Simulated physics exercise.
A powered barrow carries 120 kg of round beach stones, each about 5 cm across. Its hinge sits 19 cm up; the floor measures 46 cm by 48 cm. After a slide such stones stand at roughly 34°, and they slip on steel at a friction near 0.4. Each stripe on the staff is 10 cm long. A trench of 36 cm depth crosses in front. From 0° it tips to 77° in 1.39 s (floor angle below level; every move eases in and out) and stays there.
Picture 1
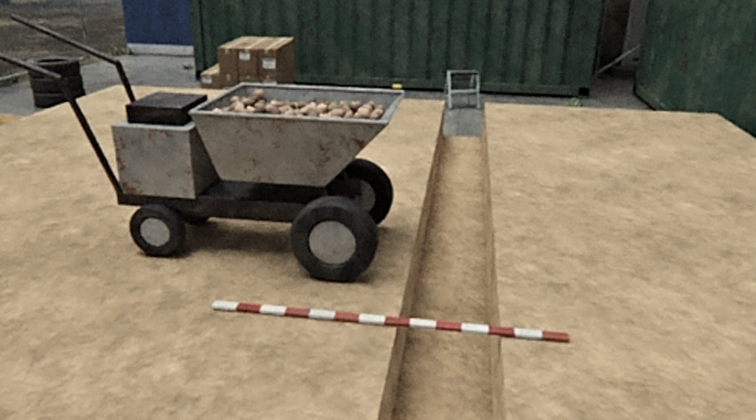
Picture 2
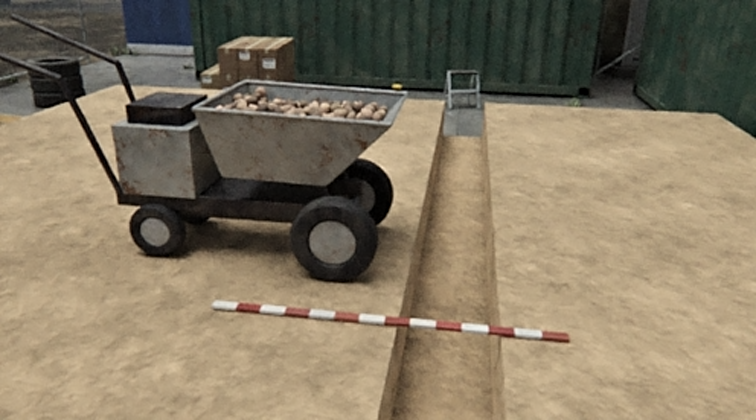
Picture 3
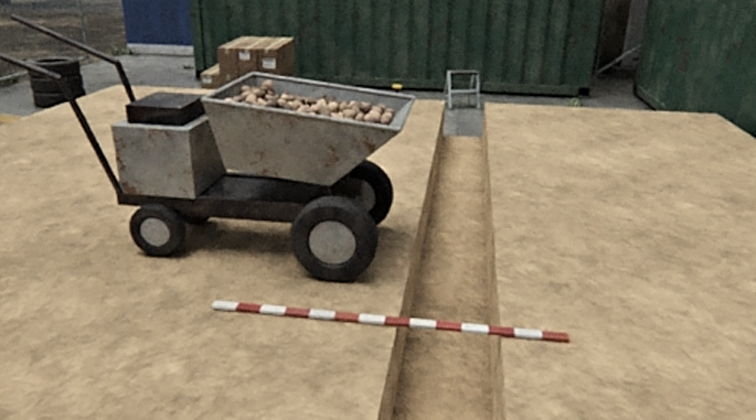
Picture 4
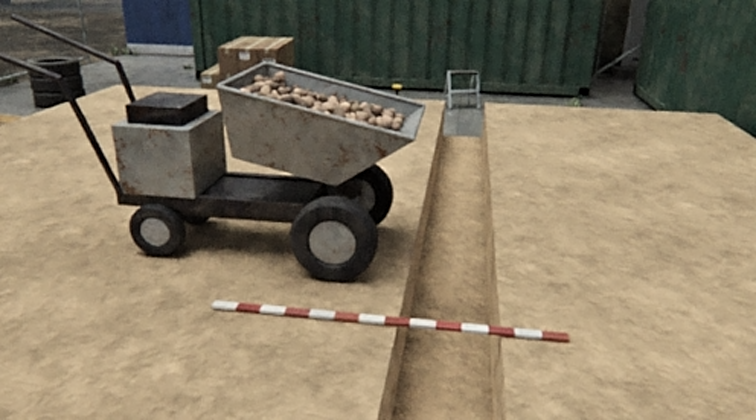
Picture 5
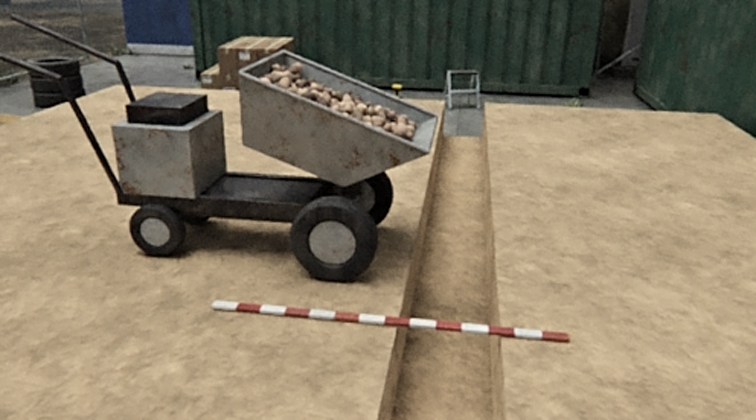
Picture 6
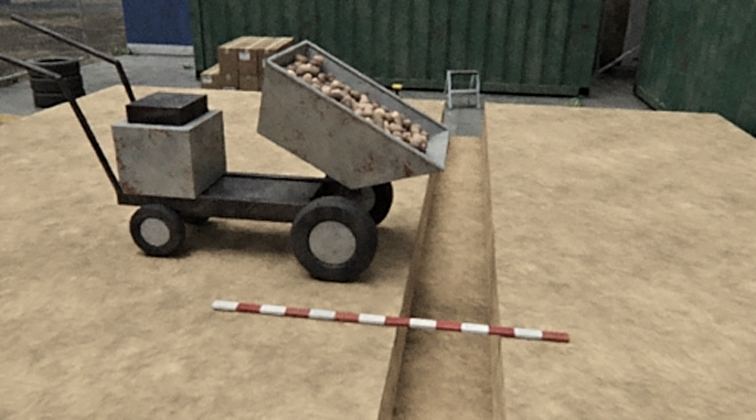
The metal tray on a powered barrow, loaded with round stones, tilted forward to the right, slowly at first and then steeply, its back end rising while its lip dipped beside a narrow trench.
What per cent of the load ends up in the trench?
Some 43 per cent of it.
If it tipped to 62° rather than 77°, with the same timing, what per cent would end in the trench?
In that case some 45 per cent.
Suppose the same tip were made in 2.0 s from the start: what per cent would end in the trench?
It would be near 45 per cent.
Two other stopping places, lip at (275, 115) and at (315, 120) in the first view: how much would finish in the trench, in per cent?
First some 70, then 100 per cent.
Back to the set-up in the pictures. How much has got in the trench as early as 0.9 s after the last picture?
About 25 per cent by then.
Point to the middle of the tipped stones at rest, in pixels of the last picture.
Near (517, 262).
Then, 0.5 s after the last picture the floor is at 65°, 97 % in the tray, 2 % in the trench; the foremost stones are at (494, 236).
Then, 0.9 s after the last picture the floor is at 77°, 27 % in the tray, 26 % in the trench, 47 % past the trench; the foremost stones are at (647, 278).
Then, 1.3 s after the last picture the floor is at 77°, 2 % in the tray, 41 % in the trench, 58 % past the trench; the foremost stones are at (749, 289).
Then, 3.2 s after the last picture the floor is at 77°, 0 % in the tray, 43 % in the trench, 57 % past the trench; the foremost stones are past the picture's edge.
